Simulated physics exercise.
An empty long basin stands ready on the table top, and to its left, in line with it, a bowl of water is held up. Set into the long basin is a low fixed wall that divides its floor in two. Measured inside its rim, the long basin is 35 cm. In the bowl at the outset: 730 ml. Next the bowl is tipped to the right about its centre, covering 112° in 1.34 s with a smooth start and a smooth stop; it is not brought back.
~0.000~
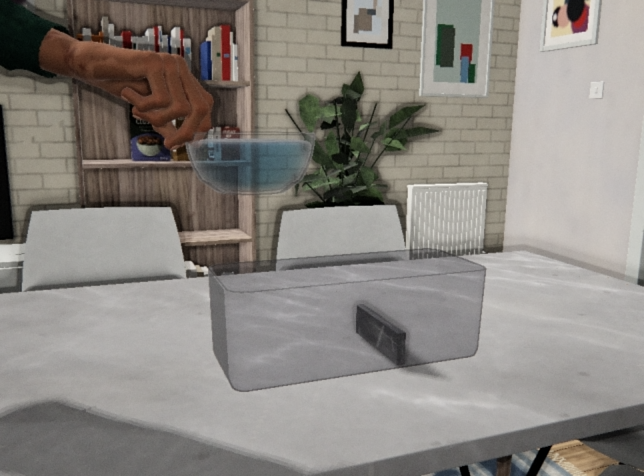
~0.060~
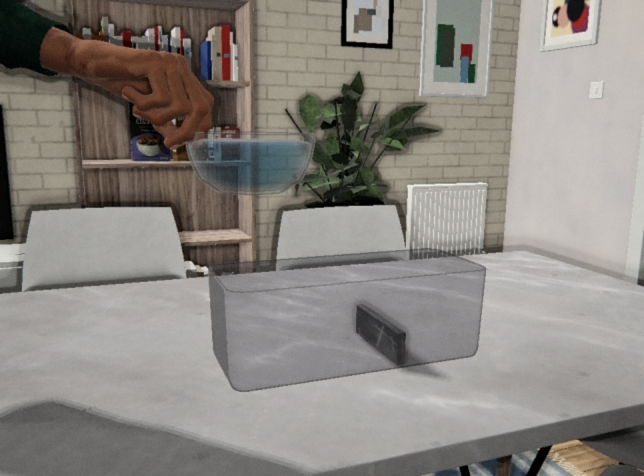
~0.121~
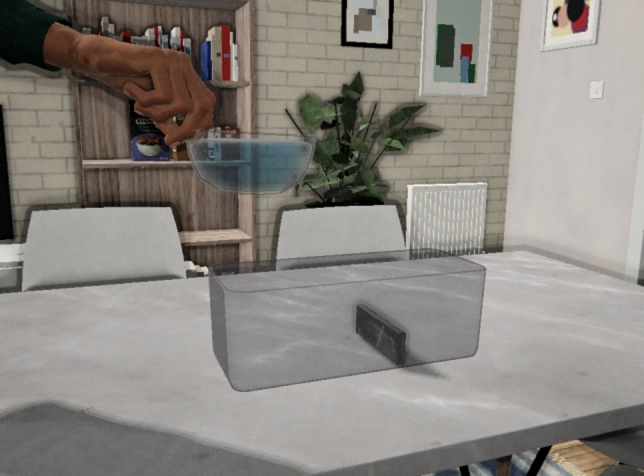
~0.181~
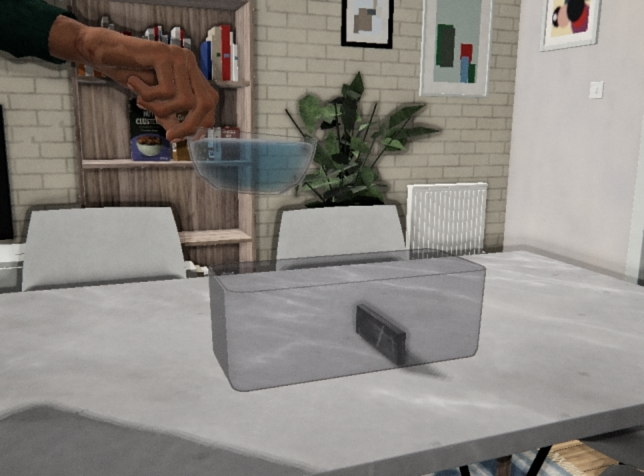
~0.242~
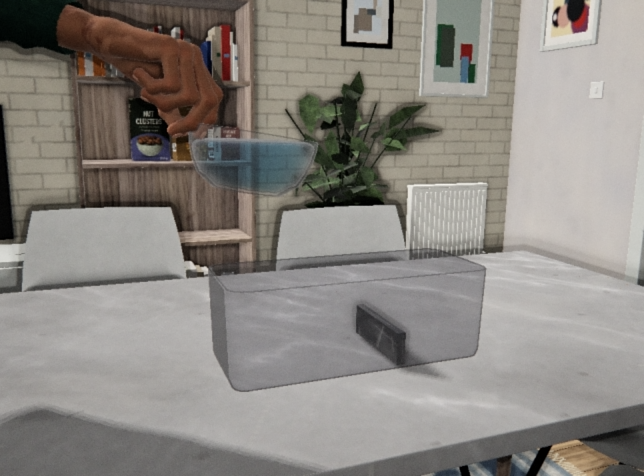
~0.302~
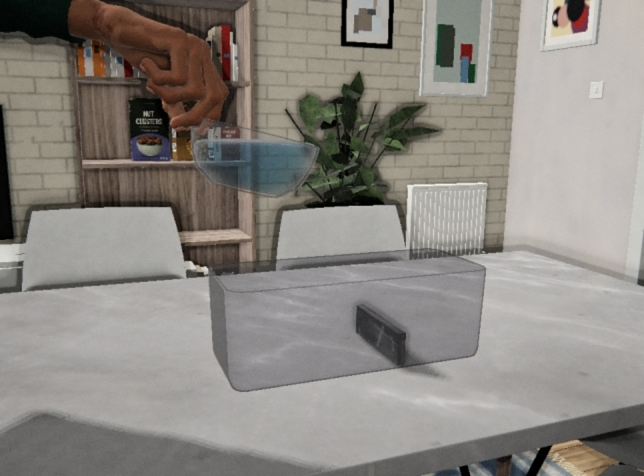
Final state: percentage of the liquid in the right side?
Approximately 9 %.
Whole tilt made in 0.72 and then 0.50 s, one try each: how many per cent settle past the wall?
Near 10 in a hundred on the first go and near 20 in a hundred on the second.
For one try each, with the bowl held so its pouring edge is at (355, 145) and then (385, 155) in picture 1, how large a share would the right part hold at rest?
In order, 75 and 85 per cent.
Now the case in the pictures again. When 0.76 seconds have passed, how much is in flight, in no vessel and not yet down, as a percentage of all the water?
Some 34 per cent.
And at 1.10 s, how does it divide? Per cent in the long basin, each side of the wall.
88 per cent left and 7 right, roughly.
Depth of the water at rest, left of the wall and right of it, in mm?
Some 24 mm on the left and 4 mm on the right.
Then, 0.76 s in, the tilt is 68° and 34 per cent is still to pour, 29 is left of the wall and 2 right of it.
Then, 1.10 s in, the tilt is 104° and 1 per cent is still to pour, 88 is left of the wall and 7 right of it.
Then, 1.46 s in, the tilt is 112° and 0 per cent is still to pour, 91 is left of the wall and 8 right of it.
Then, 1.84 s in, the tilt is 112° and 0 per cent is still to pour, 91 is left of the wall and 9 right of it.
Finally, 91 per cent lies left of the wall, 9 right of it and 1 outside.
